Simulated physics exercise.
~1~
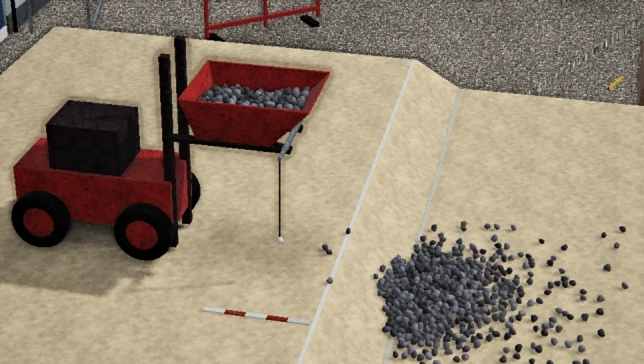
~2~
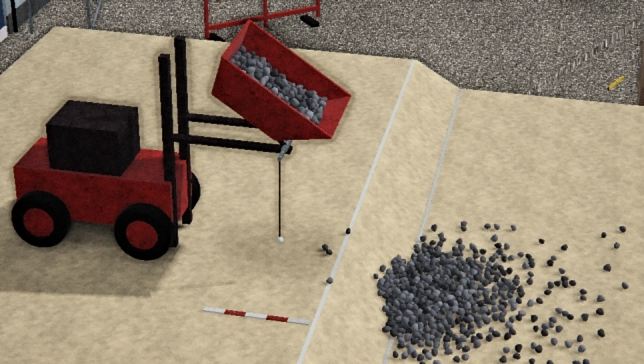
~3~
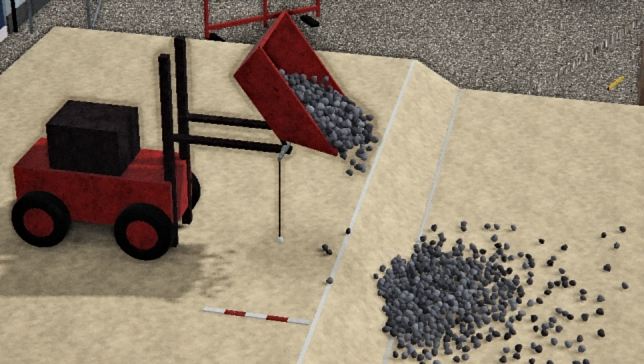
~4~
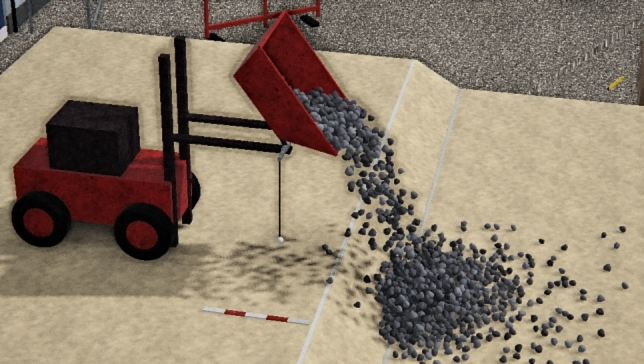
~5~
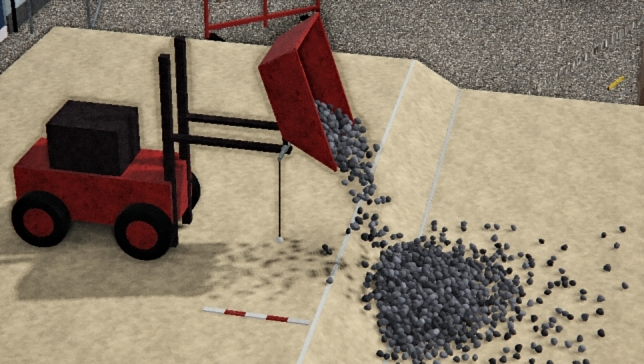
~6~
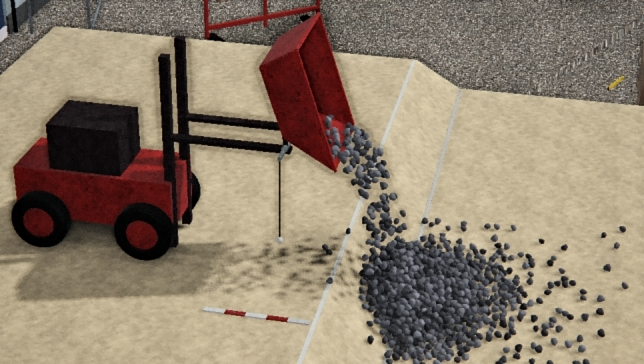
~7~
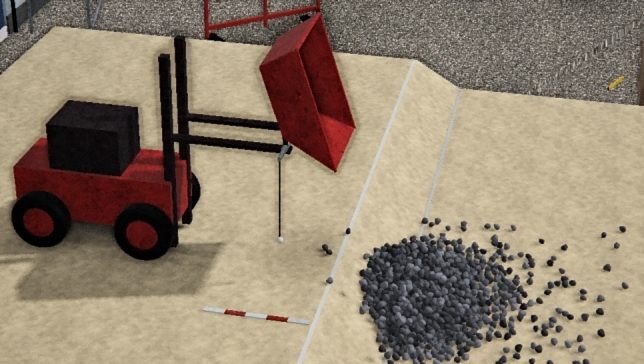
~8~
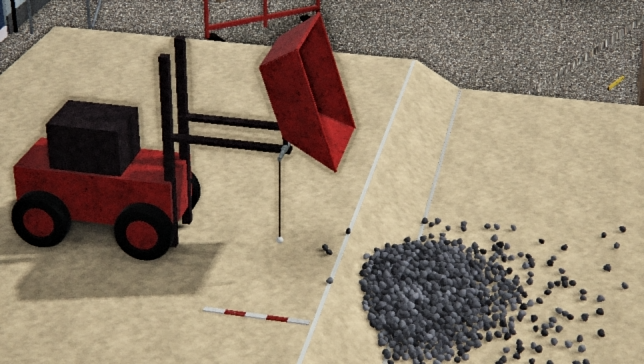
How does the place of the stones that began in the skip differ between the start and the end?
At the start they were up in the raised red skip, and at the end they lay lower down and to the right, on the bank and in the pile at its foot.
A red forklift stood still on sandy ground while its raised skip of grey stones tipped to the right, paused, then tipped further. The stones poured down the bank onto the loose pile below, leaving the skip empty and the pile larger.
